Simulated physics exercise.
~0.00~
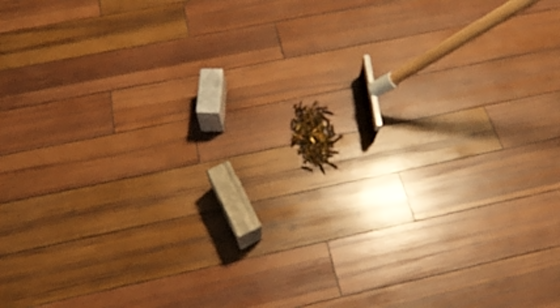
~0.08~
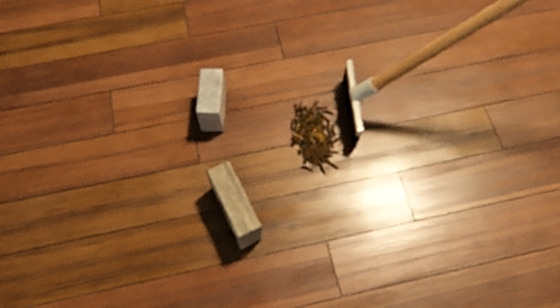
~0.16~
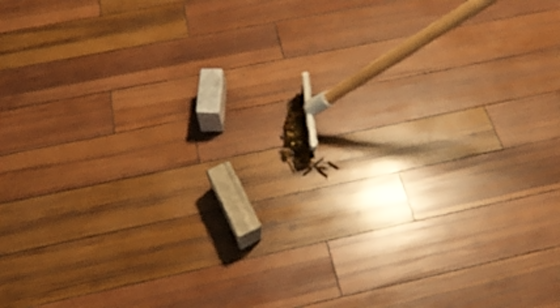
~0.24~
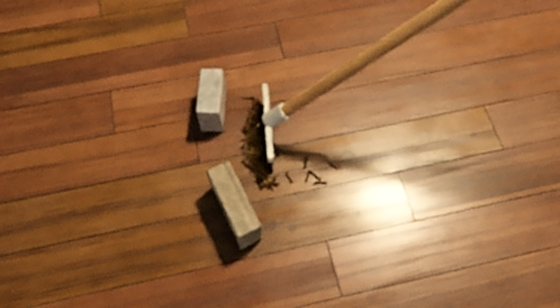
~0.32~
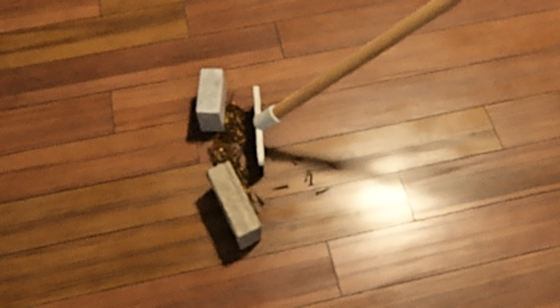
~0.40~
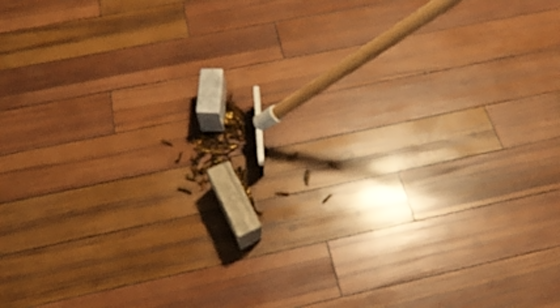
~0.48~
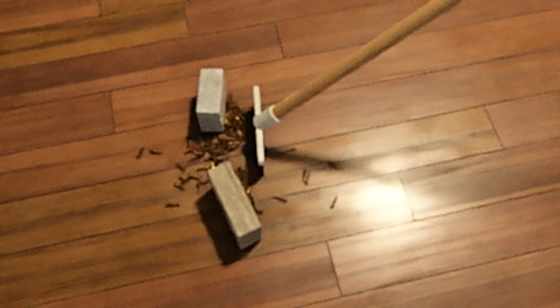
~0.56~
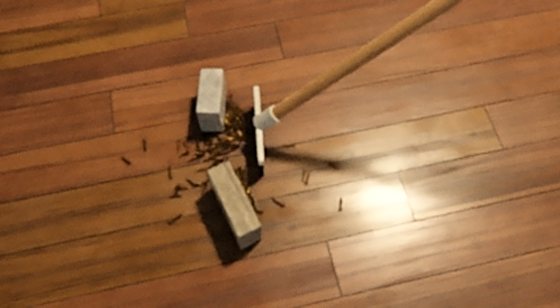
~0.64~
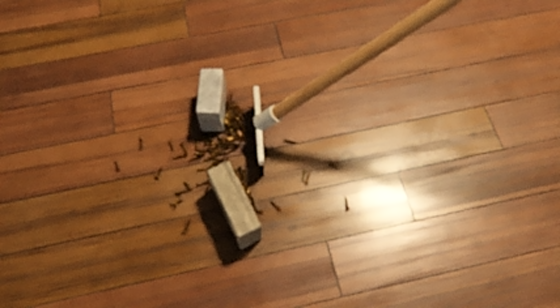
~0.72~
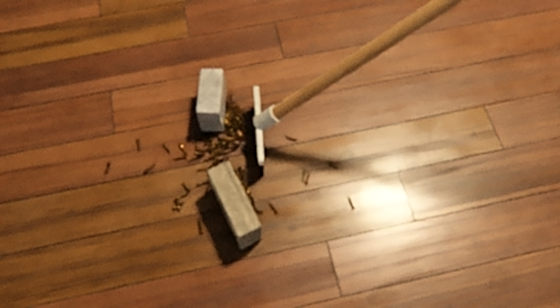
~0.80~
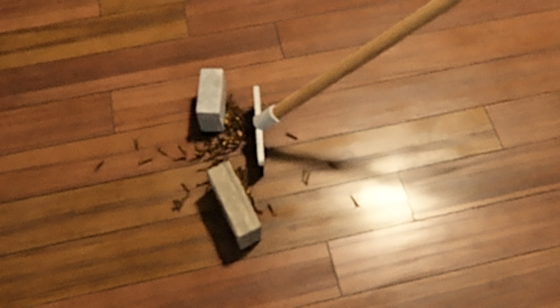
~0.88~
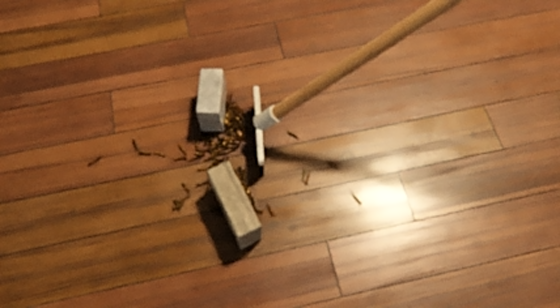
A squeegee with a pale head and a long wooden handle slides left across a reddish-brown plank floor, seen from above at a slant. Left of it lies a loose heap of small brass-coloured screws, and beyond that stand two blocks, a grey one farther off and a tan one nearer, with a gap between them. The blade meets the heap and shoves it left, leaving a few pieces trailing behind. It halts just short of the blocks as screws crowd into the opening and several scatter out beyond. Finally, the blade rests beside the clustered screws, with strays on both sides.
